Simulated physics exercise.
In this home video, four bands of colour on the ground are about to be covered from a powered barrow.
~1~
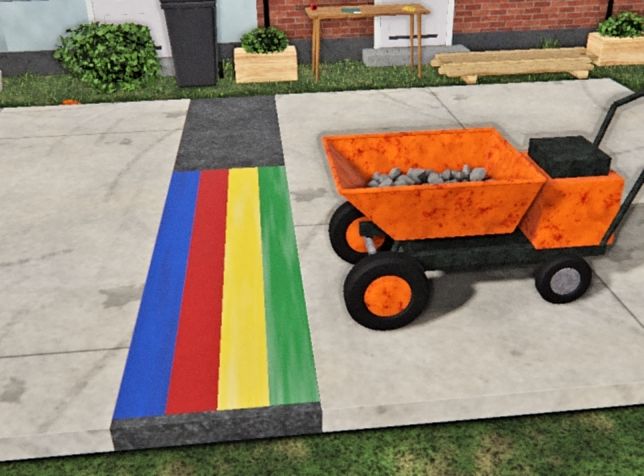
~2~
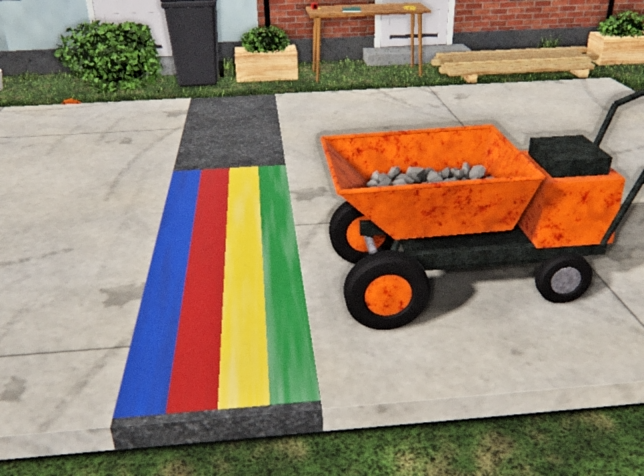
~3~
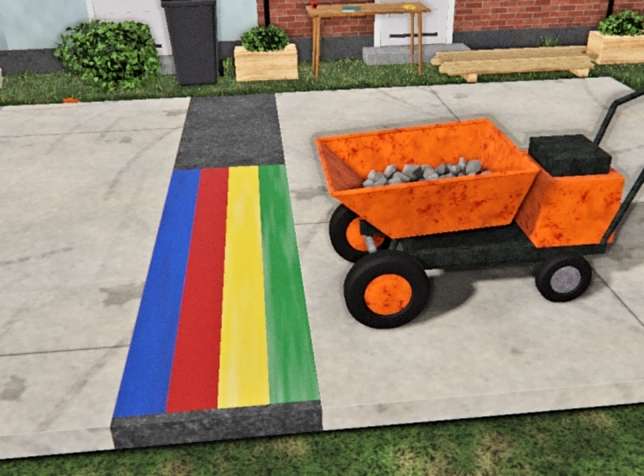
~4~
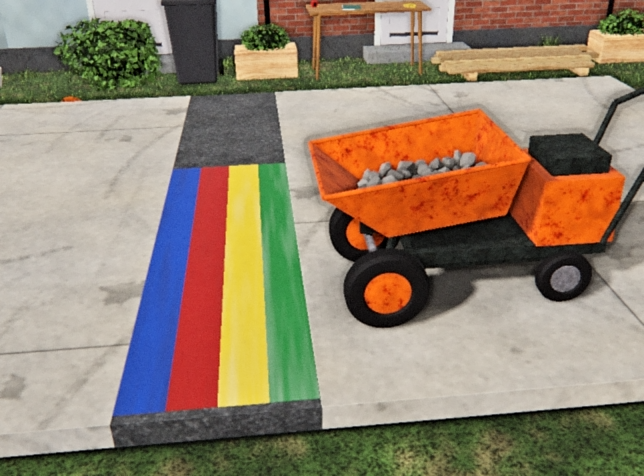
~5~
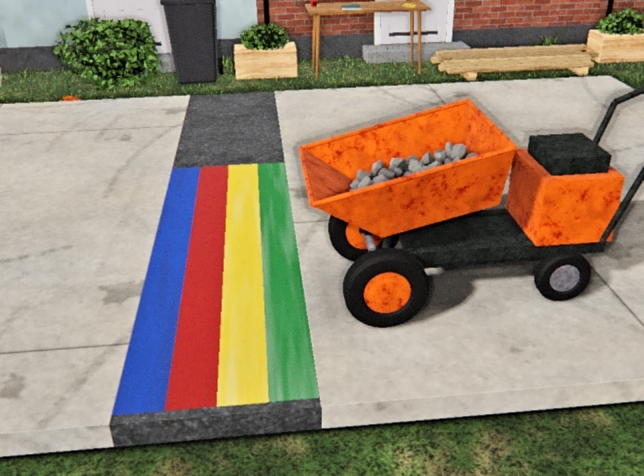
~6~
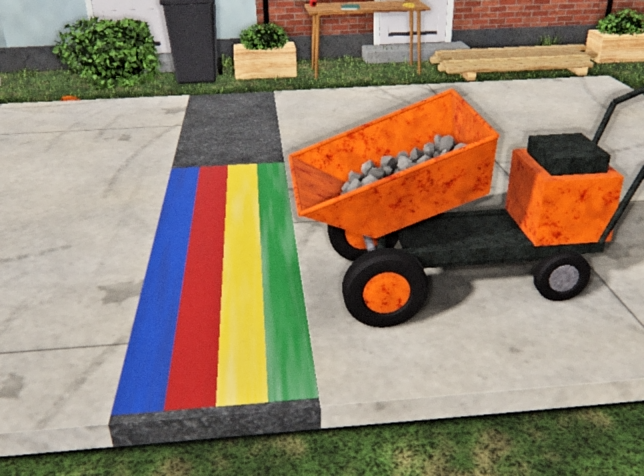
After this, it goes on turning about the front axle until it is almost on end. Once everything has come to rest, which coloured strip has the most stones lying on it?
Yellow.
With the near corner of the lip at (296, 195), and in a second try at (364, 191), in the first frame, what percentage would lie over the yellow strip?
You'd get around 0 in a hundred, then 40 in a hundred.
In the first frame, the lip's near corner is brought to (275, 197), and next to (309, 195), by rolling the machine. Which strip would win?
The blue strip for the first spot, the red one for the second.
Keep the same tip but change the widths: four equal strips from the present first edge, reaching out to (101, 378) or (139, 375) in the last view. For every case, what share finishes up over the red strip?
The first gives 20 %, the second 30 %.
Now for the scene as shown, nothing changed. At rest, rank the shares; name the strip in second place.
It's red next.
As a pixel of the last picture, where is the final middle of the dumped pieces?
Around (221, 297).
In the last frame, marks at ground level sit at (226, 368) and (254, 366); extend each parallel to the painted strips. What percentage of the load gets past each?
Respectively 50 and 70 percent.
Soon after the last picture, skip tipped steeply; all in the skip.
A little later, skip tipped right over; about two thirds in the skip; about a quarter over the yellow strip; a stray few over the red strip.
Later still, skip tipped right over; about a quarter in the skip; a stray few over the green strip; about a third over the yellow strip; about a quarter over the red strip; a small part over the blue strip; a stray few off the paint.
At rest, skip tipped right over; about a quarter in the skip; a stray few over the green strip; about a third over the yellow strip; about a quarter over the red strip; a small part over the blue strip; a stray few off the paint.
